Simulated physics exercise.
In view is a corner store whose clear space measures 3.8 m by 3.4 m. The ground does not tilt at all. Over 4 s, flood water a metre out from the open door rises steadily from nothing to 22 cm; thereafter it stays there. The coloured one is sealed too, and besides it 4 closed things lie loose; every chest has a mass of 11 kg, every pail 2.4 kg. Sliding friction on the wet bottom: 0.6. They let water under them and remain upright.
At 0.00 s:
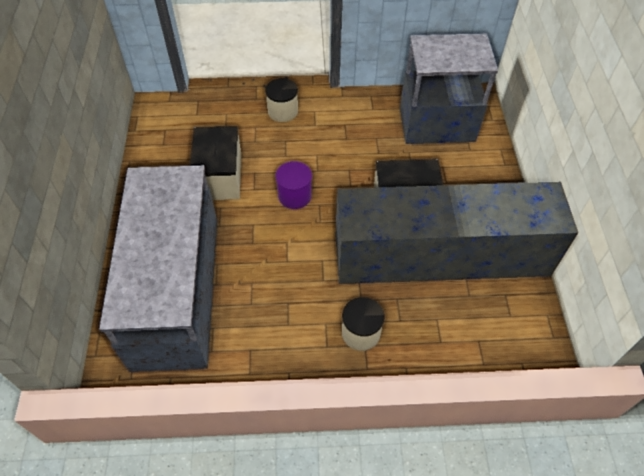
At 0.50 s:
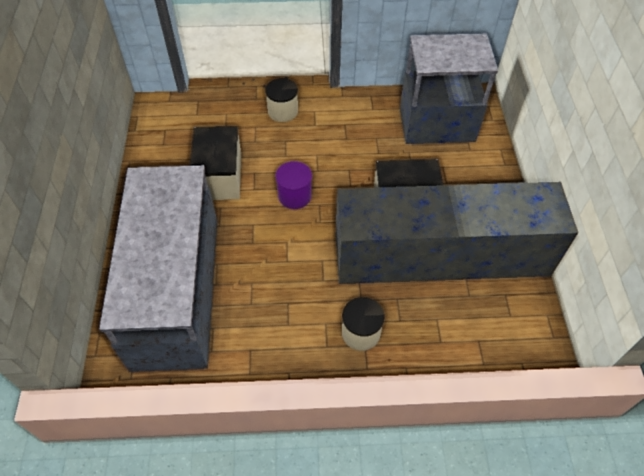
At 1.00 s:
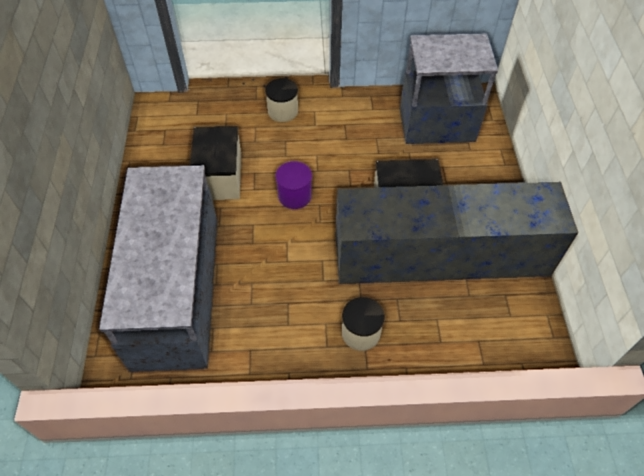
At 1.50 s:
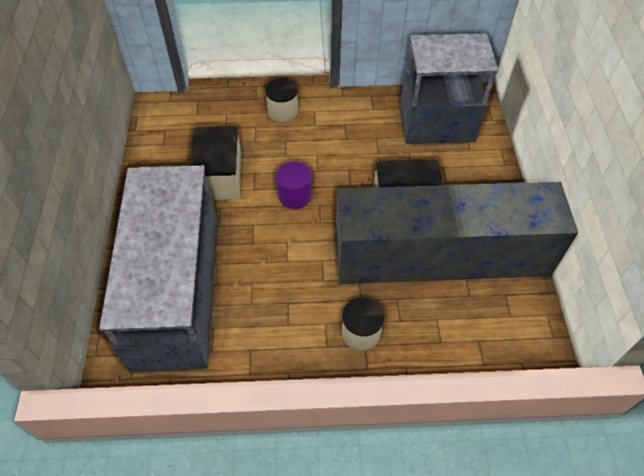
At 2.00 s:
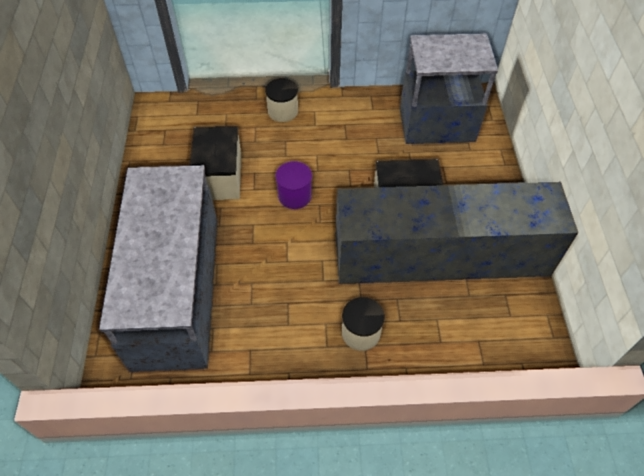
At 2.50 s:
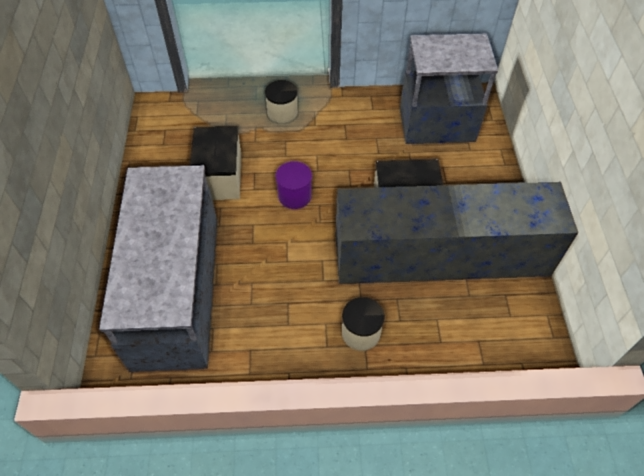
The clip opens on a corner store seen from above, with a purple pail among counters and dark-topped containers on a wooden floor. Bluish water covers the ground outside and creeps across the pale doorway, then spreads thinly inside around the nearest container, while every object stays still.
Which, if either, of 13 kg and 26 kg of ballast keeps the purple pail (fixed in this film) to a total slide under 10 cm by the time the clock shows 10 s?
Only the greater amount keeps it steady.
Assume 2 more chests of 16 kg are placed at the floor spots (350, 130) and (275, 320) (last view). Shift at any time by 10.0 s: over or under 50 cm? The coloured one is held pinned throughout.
In that order: Under, over.
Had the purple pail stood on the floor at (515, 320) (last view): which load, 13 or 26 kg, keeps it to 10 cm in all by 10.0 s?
So heavier weight required.
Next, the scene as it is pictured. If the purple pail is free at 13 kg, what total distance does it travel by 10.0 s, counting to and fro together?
Around 120 centimetres in total.
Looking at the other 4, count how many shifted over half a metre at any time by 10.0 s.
That makes 4.
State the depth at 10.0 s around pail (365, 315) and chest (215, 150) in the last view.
First about 19 cm, second about 15 cm.
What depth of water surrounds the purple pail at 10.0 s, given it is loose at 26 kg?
Something like 13 centimetres.
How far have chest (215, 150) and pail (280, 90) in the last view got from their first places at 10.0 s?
100 cm, 80 cm.
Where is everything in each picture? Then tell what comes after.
In the first picture, the purple pail at (294, 175) rests on the ground; water covers 0.0 m2; 0 of 5 have shifted.
In the second picture, the purple pail at (294, 175) rests on the ground; 0.0 m2 under water; 0 of 5 have shifted.
In the third picture, the purple pail at (294, 175), on the bottom; 0.0 m2 under water; 0 of 5 have shifted.
In the fourth picture, the purple pail at (294, 175), on the bottom; 0.0 m2 under water; 0 of 5 have shifted.
In the fifth picture, the purple pail at (294, 175), on the bottom; water covers 0.0 m2; 0 of 5 have shifted.
In the sixth picture, the purple pail at (294, 175) rests on the ground; water covers 0.6 m2; 0 of 5 have shifted.
After 3.5 s the purple pail would be 0 cm from its start with 13 kg and 0 cm from its start with 26 kg; 2 cm of water round it then.
After 4.5 s the purple pail would be 0 cm from its start with 13 kg and 0 cm from its start with 26 kg; 7 cm of water round it then.
After 7.0 s the purple pail would be 19 cm from its start with 13 kg and 0 cm from its start with 26 kg; 9 cm of water round it then.
After 10.0 s the purple pail would be 108 cm from its start with 13 kg and 0 cm from its start with 26 kg; 13 cm of water round it then.
